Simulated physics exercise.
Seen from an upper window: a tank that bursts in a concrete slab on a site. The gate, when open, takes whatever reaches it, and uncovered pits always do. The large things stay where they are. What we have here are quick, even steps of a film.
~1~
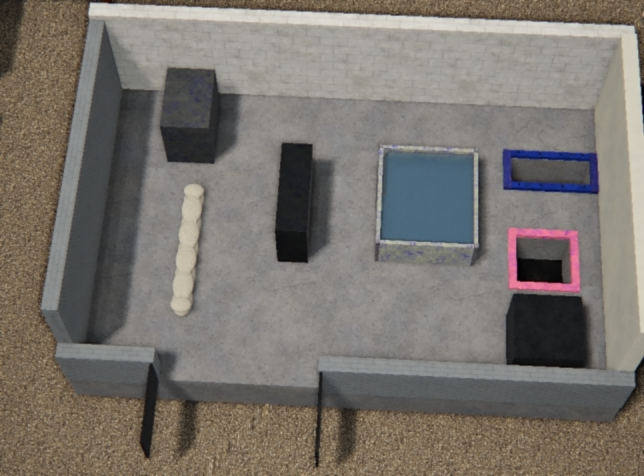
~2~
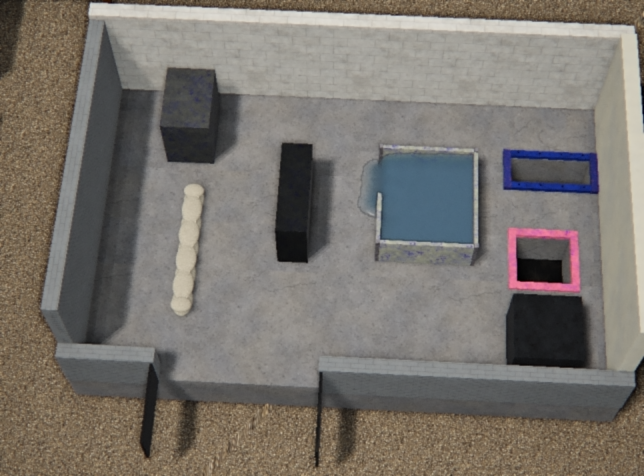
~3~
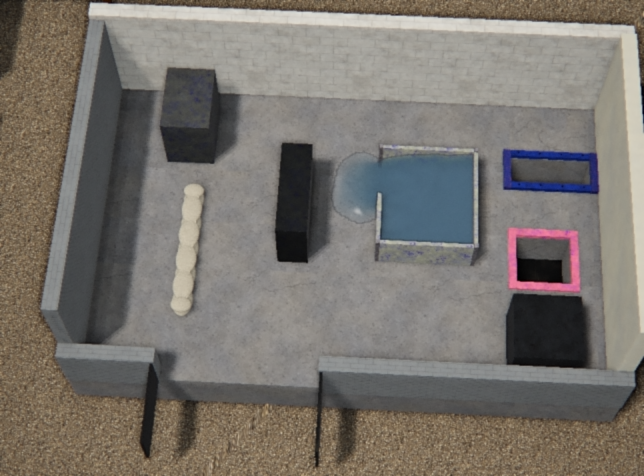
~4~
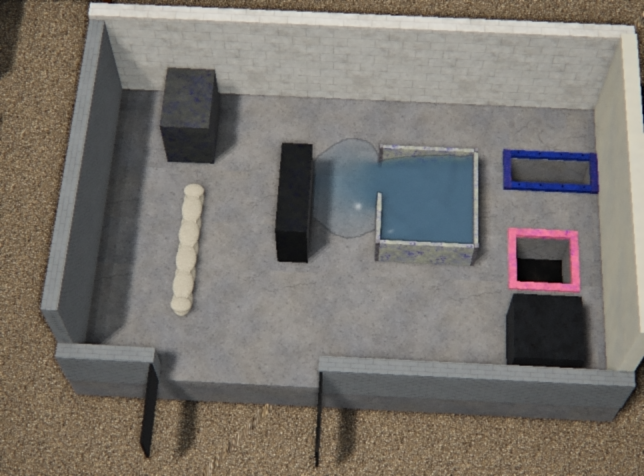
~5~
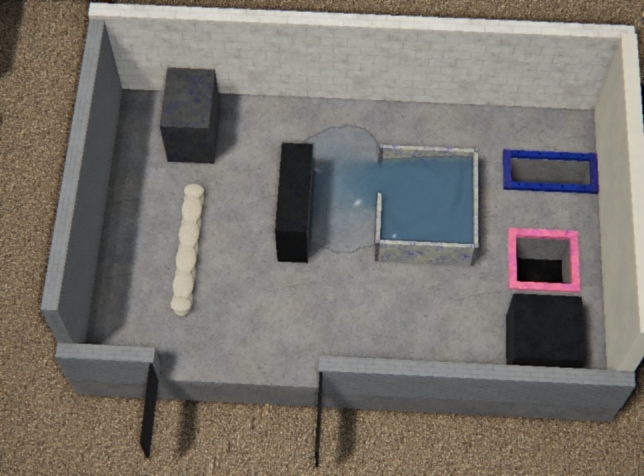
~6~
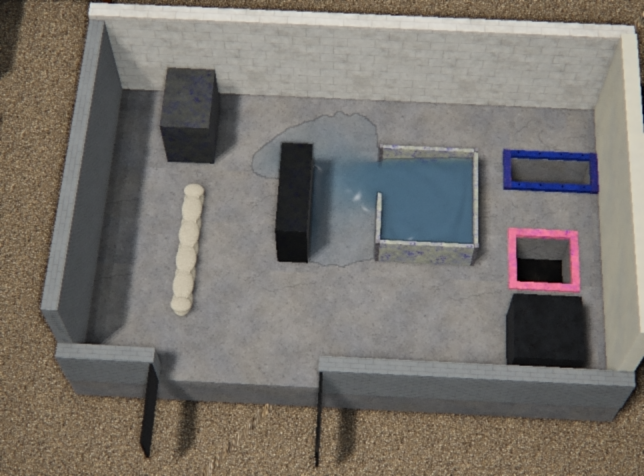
Water pouring from a gap in the left side of a square tank, spreading across a walled grey floor and around a black block.
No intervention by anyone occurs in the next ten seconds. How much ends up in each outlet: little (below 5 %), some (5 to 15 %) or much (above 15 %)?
Outlet by outlet: Gate - much, pink pit - little, blue pit - little.
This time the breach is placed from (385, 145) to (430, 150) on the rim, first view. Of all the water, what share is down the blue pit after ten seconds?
Share recorded - blue: 8 %.
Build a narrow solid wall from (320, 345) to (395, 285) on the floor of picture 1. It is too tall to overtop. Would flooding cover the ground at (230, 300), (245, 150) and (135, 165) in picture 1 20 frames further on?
In the order given, the spots are spared, swamped and swamped.
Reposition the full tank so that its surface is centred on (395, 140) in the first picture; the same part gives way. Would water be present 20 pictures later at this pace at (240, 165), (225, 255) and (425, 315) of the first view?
Checking the three spots, I get swamped, swamped, high and dry.
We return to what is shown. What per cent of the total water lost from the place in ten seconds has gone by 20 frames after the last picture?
It works out at roughly 10 per cent.
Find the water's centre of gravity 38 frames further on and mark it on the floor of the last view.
About (321, 222).
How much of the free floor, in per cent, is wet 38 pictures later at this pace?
I'd say close to 80 per cent.
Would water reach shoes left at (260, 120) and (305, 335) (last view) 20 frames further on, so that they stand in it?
Soaked, soaked.
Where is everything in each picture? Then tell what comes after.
The first picture shows the open tank at (428, 198) is whole and still.
In the second picture, the front is at (373, 165), out from the gap at (381, 185).
In the third picture, water pours out at (381, 185) and has run to (339, 207).
In the fourth picture, water pours out at (381, 185) and has run to a hidden place.
In the fifth picture, water pours out at (381, 185) and has run to a hidden place.
In the sixth picture, the front is at (261, 157), out from the gap at (381, 185).
A moment on, water covers 20 % of the floor; the gate 0 %, the pink pit 0 %, the blue pit 0 %.
Next, water covers 30 % of the floor; the gate 0 %, the pink pit 0 %, the blue pit 0 %.
Then, water covers 45 % of the floor; the gate 3 %, the pink pit 0 %, the blue pit 0 %.
Later, water covers 80 % of the floor; the gate 9 %, the pink pit 0 %, the blue pit 0 %.
In the end, water covers 90 % of the floor; the gate 24 %, the pink pit 0 %, the blue pit 0 %.
